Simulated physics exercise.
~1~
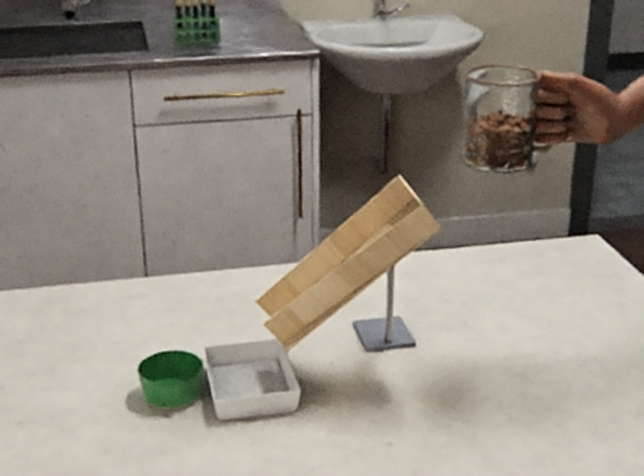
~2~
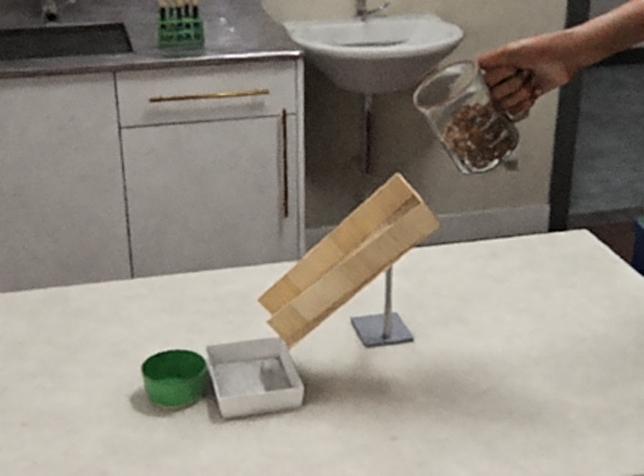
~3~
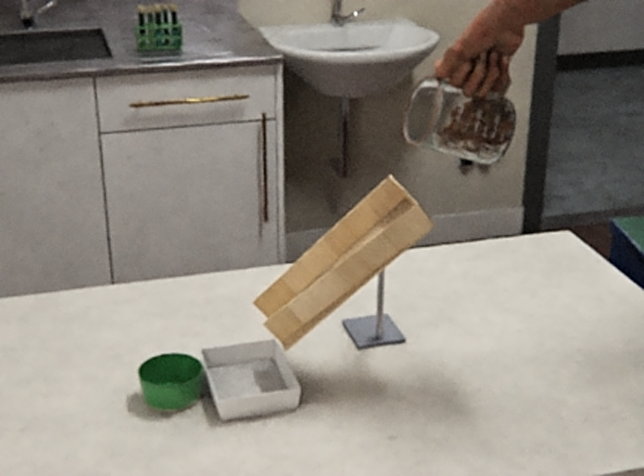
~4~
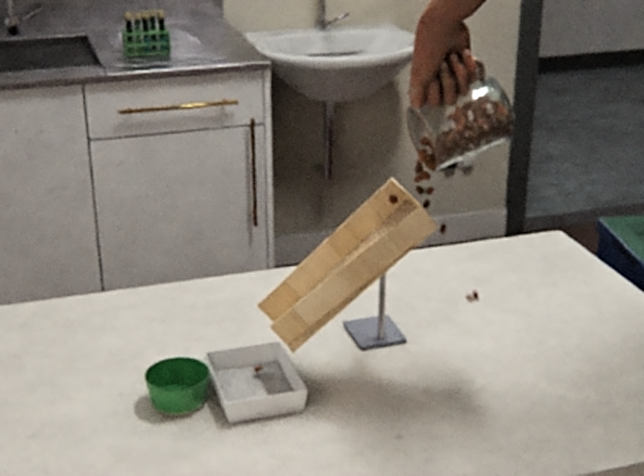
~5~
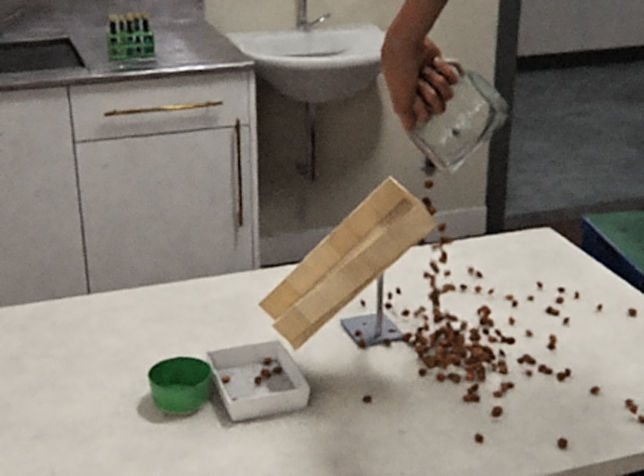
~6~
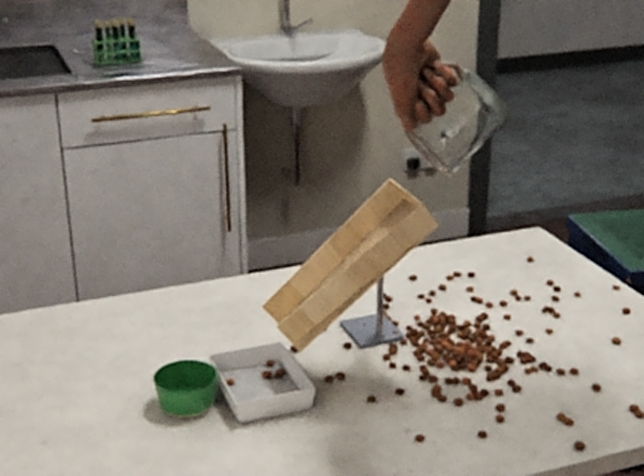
At first, a hand at the right holds a clear glass jug partly filled with small brown pieces above a pale table, where a sloping wooden chute on a stand points down toward a white tin beside a green dish. The hand moves left and tips the jug onto its side over the chute's raised end. Pieces begin to spill, a few reaching the tin. As the jug tips further, most fall past the upper end and scatter across the table. Finally, the emptied jug stays tilted above a wide scatter, with only a few pieces in the tin and none visible in the dish.
